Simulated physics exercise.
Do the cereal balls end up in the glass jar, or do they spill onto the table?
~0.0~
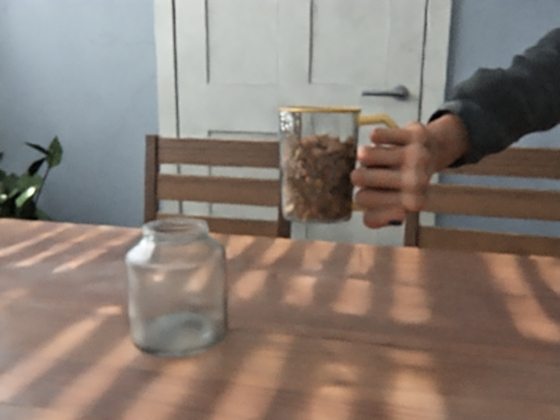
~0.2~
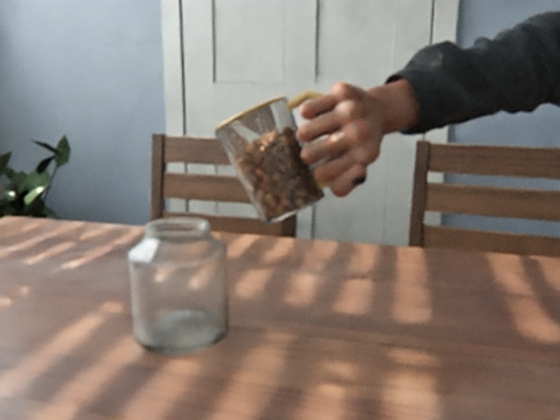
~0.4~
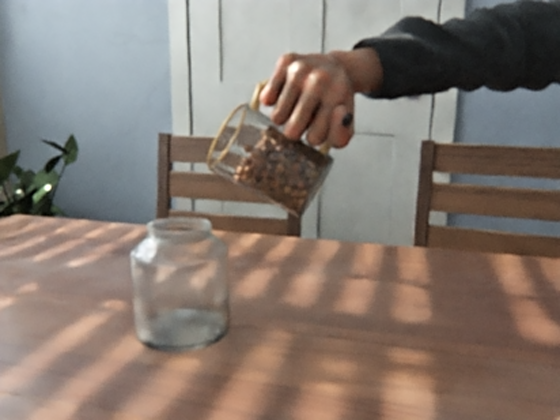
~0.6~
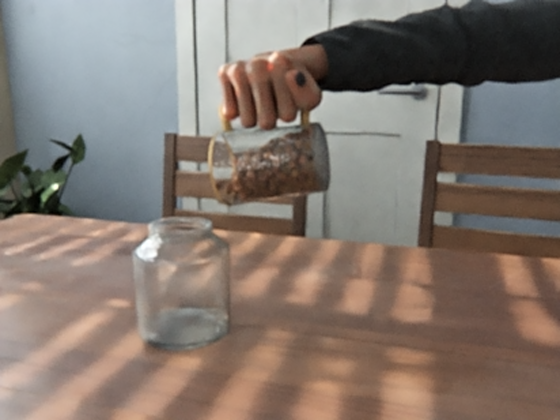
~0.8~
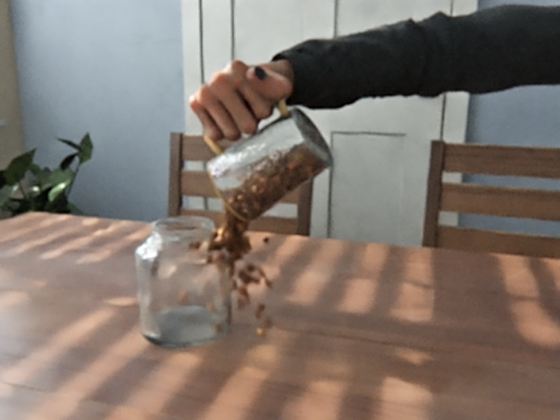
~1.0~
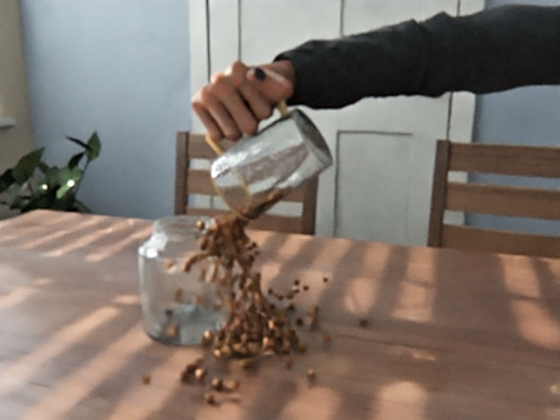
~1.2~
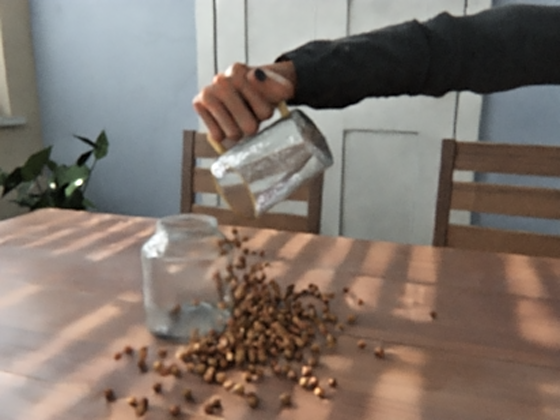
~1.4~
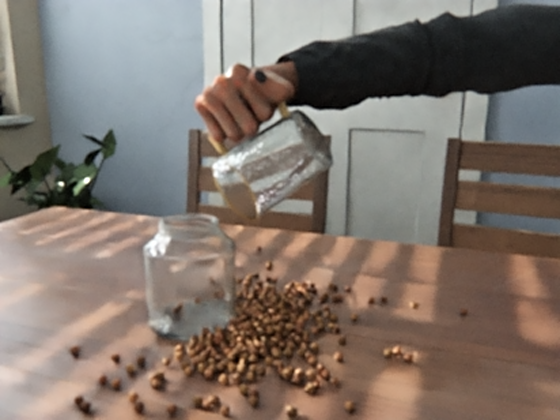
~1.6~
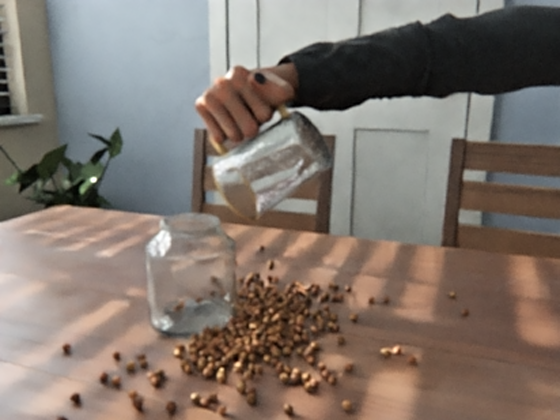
They spill onto the table. The stream falls to the right of the jar, leaving both the jar and the cup empty or nearly so.
On a wooden table striped with sunlight, an empty glass jar stands in front of two chairs, a pale door and a blue wall. A hand reaching in from the right holds up a glass cup with a handle, filled with small brown cereal balls. The hand moves the cup left toward the jar and tips it onto its side. As it tilts further, the balls pour from its rim, fall past the right side of the jar and bounce across the tabletop. The cup ends up emptied above a scattered pile, with the jar still empty.
